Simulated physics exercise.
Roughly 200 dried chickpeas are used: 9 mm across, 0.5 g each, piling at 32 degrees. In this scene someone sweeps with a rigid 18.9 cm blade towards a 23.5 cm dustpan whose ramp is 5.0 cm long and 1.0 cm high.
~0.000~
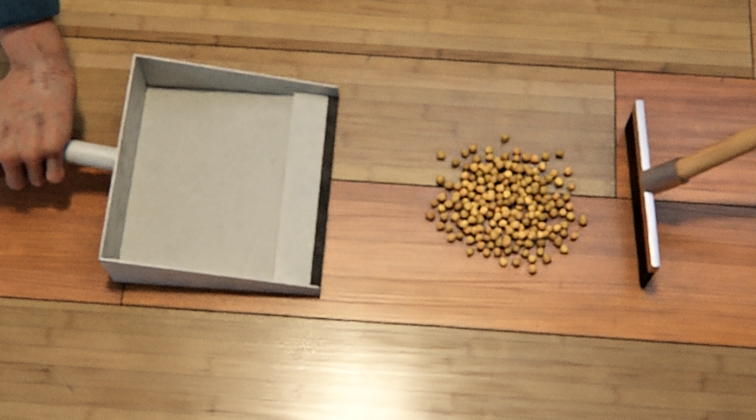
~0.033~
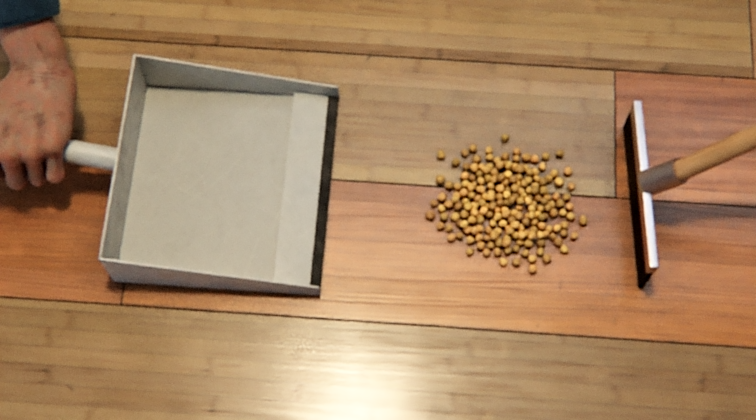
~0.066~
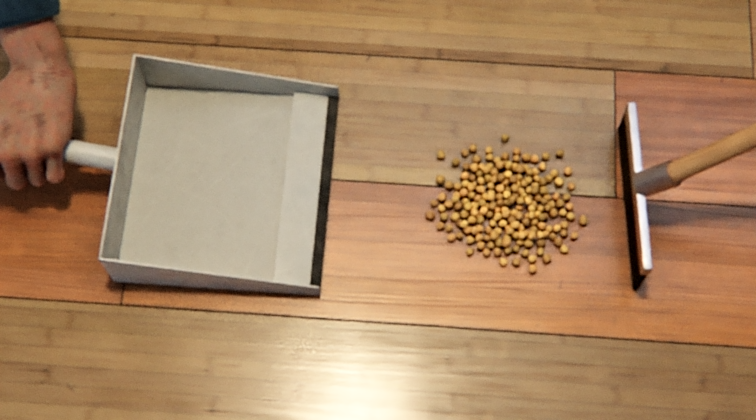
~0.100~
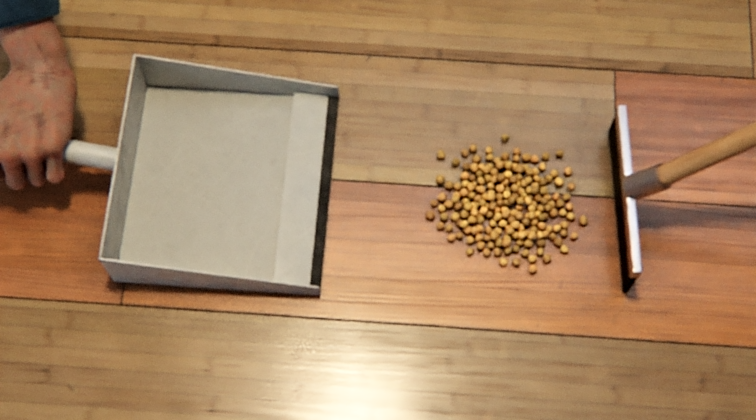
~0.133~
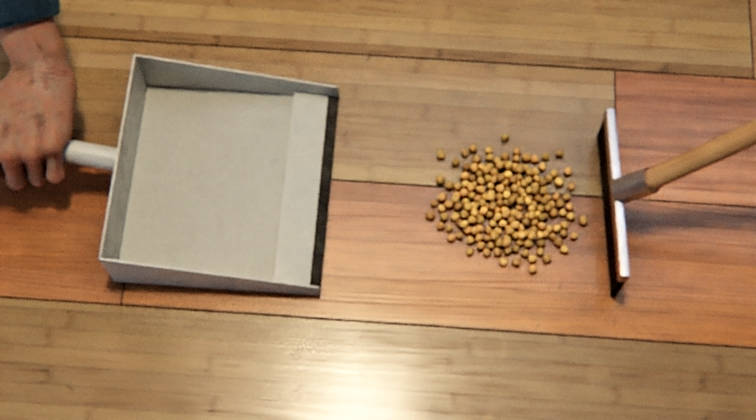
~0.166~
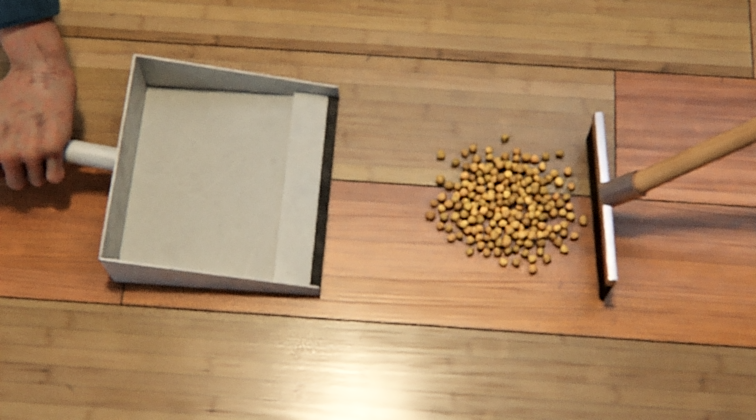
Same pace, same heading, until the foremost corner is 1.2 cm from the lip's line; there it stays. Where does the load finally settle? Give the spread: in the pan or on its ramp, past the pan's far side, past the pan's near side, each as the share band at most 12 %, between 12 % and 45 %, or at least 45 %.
Spread: Pan between 12 % and 45 %, far side at most 12 %, near side between 12 % and 45 %.
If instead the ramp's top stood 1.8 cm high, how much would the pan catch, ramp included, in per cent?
That change would give about 30 per cent.
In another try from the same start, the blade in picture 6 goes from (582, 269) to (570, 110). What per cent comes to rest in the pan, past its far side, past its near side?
Per cent by place - pan 60, far side 5, near side 10.
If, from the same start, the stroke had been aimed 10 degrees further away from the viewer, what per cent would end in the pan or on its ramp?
That would give about 50 percent.
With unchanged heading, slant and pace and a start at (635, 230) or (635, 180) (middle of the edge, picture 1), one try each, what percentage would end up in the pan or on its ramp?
Around 20 percent, then around 40 percent.
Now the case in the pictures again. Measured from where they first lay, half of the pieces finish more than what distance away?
Median shift: Approx. 20 cm.
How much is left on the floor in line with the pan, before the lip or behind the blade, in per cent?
Share there: About 50 %.
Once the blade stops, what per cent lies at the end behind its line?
Close to 35 percent.
After 0.52 s, middle of the blade 16 cm from the lip; 0 % over the lip, far side 0 %, near side 0 %.
After 0.75 s, middle of the blade 7 cm from the lip; 0 % over the lip, far side 0 %, near side 15 %.
Then, at 1.09 s, middle of the blade 2 cm from the lip; 30 % over the lip, far side 0 %, near side 20 %.
At rest (1.4 s), pan 30 %, far side 0 %, near side 20 %, in front of the lip or behind the blade 50 %.
